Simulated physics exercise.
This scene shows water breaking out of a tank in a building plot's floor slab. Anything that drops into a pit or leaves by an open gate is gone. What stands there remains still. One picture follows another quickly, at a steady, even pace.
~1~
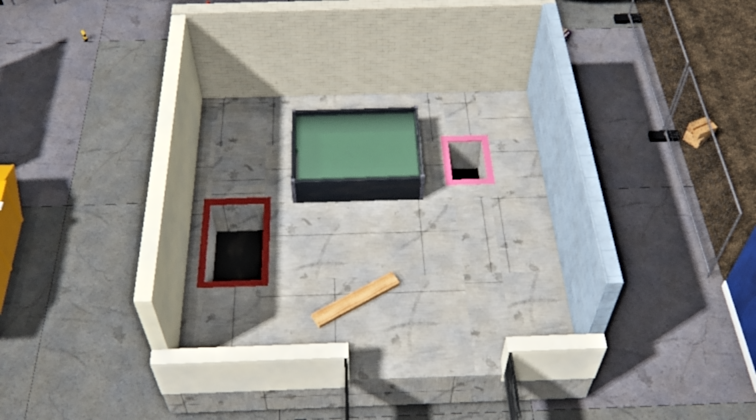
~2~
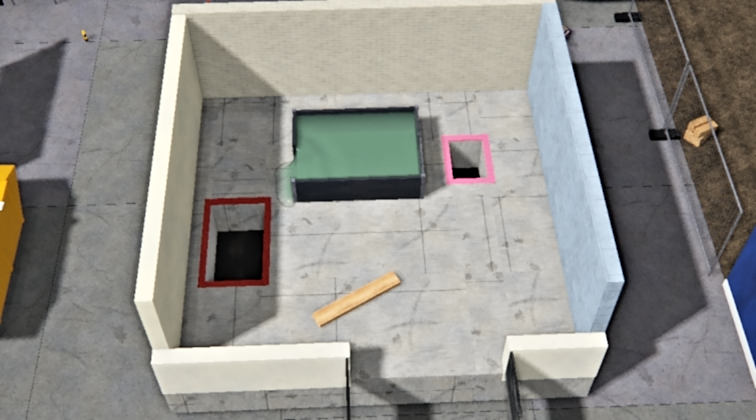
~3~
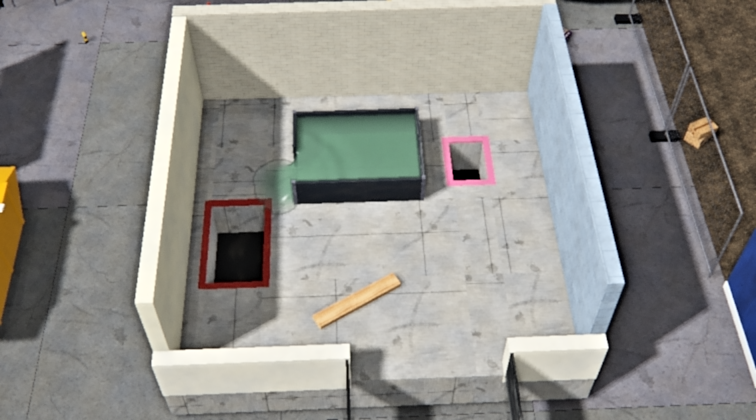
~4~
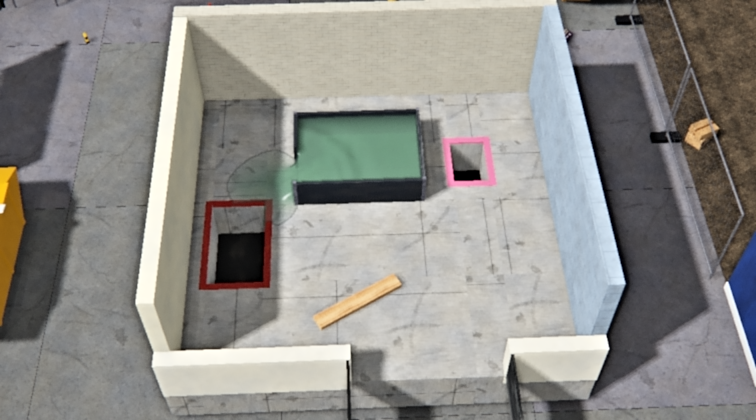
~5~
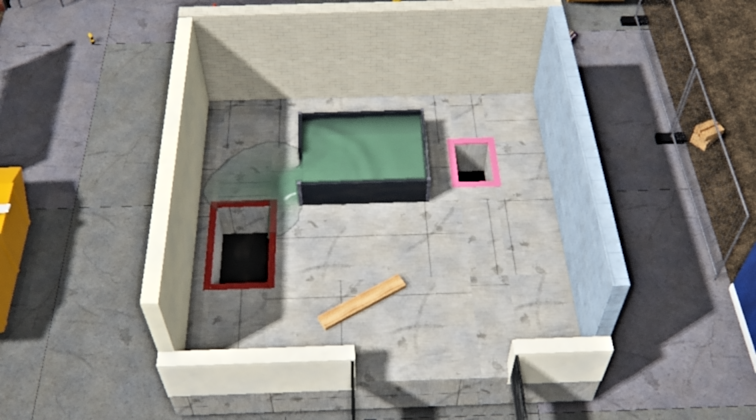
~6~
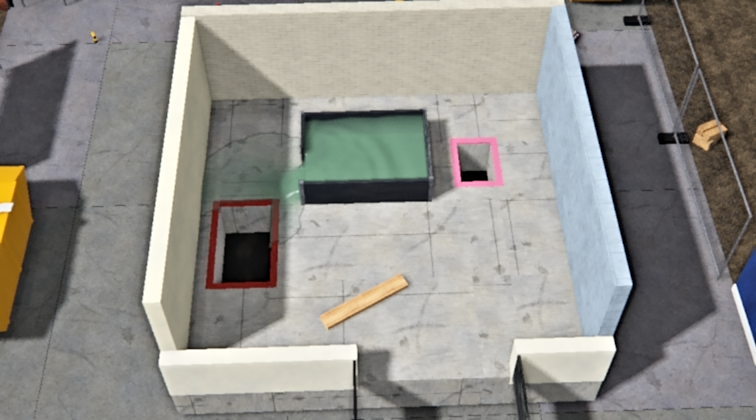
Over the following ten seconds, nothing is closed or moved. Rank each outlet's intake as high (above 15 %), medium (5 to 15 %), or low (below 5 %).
Intake: The gate is low; the red pit is high; the pink pit is low.
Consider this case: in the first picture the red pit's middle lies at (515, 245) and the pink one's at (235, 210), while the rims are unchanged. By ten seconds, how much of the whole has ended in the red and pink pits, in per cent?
I reckon red ends up with 0 percent and pink with 50 percent.
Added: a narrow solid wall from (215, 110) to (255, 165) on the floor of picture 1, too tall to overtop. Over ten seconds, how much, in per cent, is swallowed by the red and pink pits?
Estimated shares: Red 50 percent, pink 0 percent.
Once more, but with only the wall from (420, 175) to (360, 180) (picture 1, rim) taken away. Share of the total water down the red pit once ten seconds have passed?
Parts in a hundred: Red 10.
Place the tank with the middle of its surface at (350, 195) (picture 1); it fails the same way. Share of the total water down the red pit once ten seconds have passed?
Share in the red pit - 80 %.
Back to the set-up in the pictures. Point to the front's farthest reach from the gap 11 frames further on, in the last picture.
Near (191, 323).
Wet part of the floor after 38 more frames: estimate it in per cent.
Roughly 35 per cent.
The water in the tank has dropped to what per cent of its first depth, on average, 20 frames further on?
It comes to some 52 percent.
A moment on, water covers 10 % of the floor; the gate 0 %, the red pit 6 %, the pink pit 0 %.
Next, water covers 15 % of the floor; the gate 0 %, the red pit 13 %, the pink pit 0 %.
Then, water covers 20 % of the floor; the gate 0 %, the red pit 22 %, the pink pit 0 %.
Later, water covers 35 % of the floor; the gate 0 %, the red pit 33 %, the pink pit 0 %.
In the end, water covers 45 % of the floor; the gate 0 %, the red pit 43 %, the pink pit 1 %.
